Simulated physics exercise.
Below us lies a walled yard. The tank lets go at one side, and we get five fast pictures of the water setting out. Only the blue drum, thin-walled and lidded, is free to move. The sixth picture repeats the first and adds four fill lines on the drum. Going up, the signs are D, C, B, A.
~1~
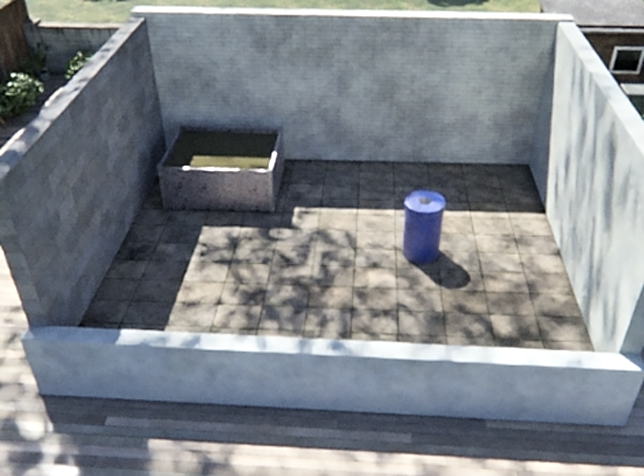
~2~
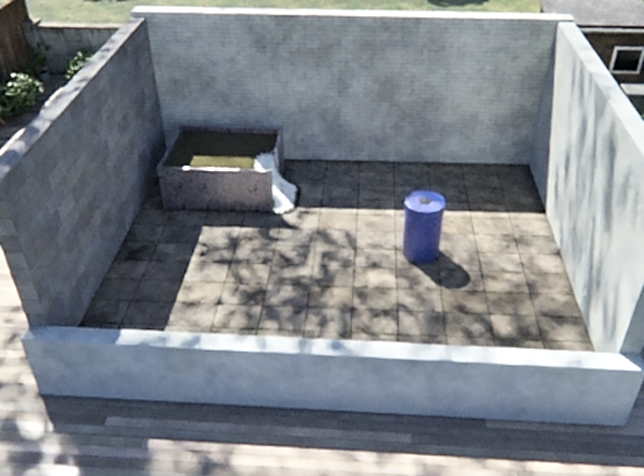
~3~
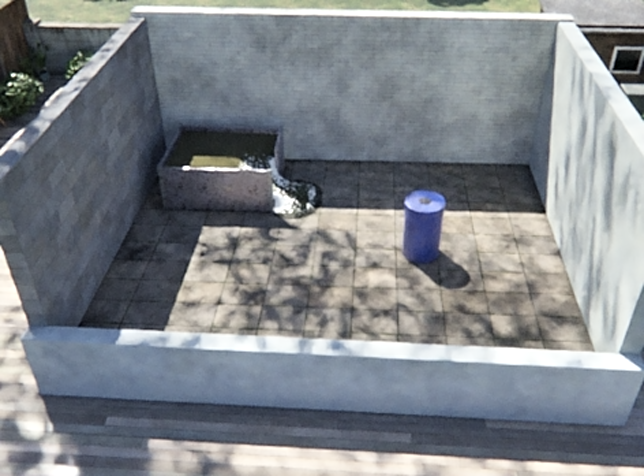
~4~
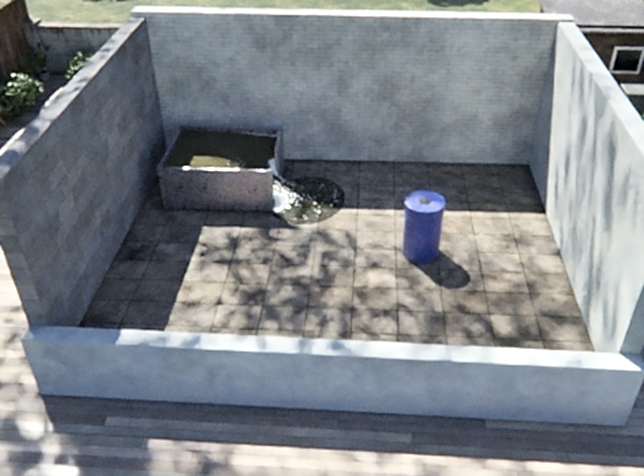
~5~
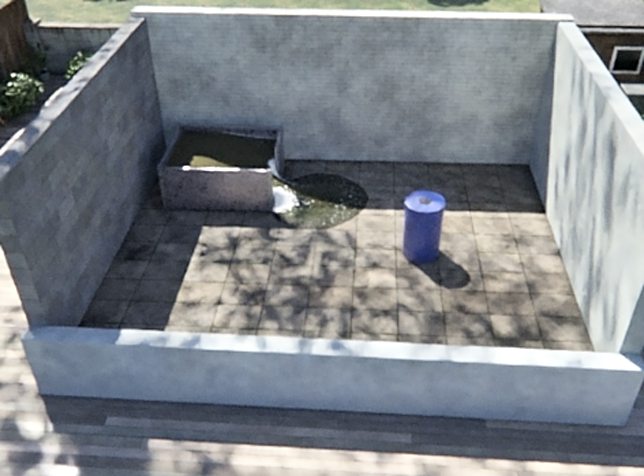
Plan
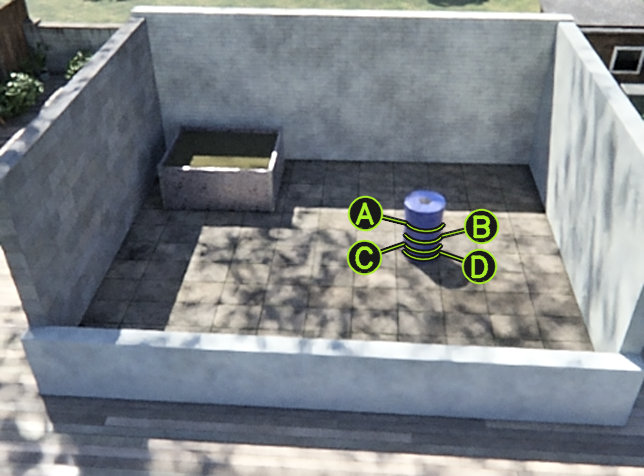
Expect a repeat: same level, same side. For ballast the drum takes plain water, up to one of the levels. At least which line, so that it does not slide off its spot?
That is mark C.
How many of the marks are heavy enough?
Three of the four.
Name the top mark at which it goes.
The answer is D.
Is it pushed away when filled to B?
No, that is safe.
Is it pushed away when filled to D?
Yes, it does.
In lime, A at (425, 231); B at (424, 242); C at (423, 252); D at (422, 259); from the bottom up D, C, B, A.
For mark A, it does not move.
For mark B, it does not move.
For mark C, it does not move.
For mark D, it is pushed about its own width away.
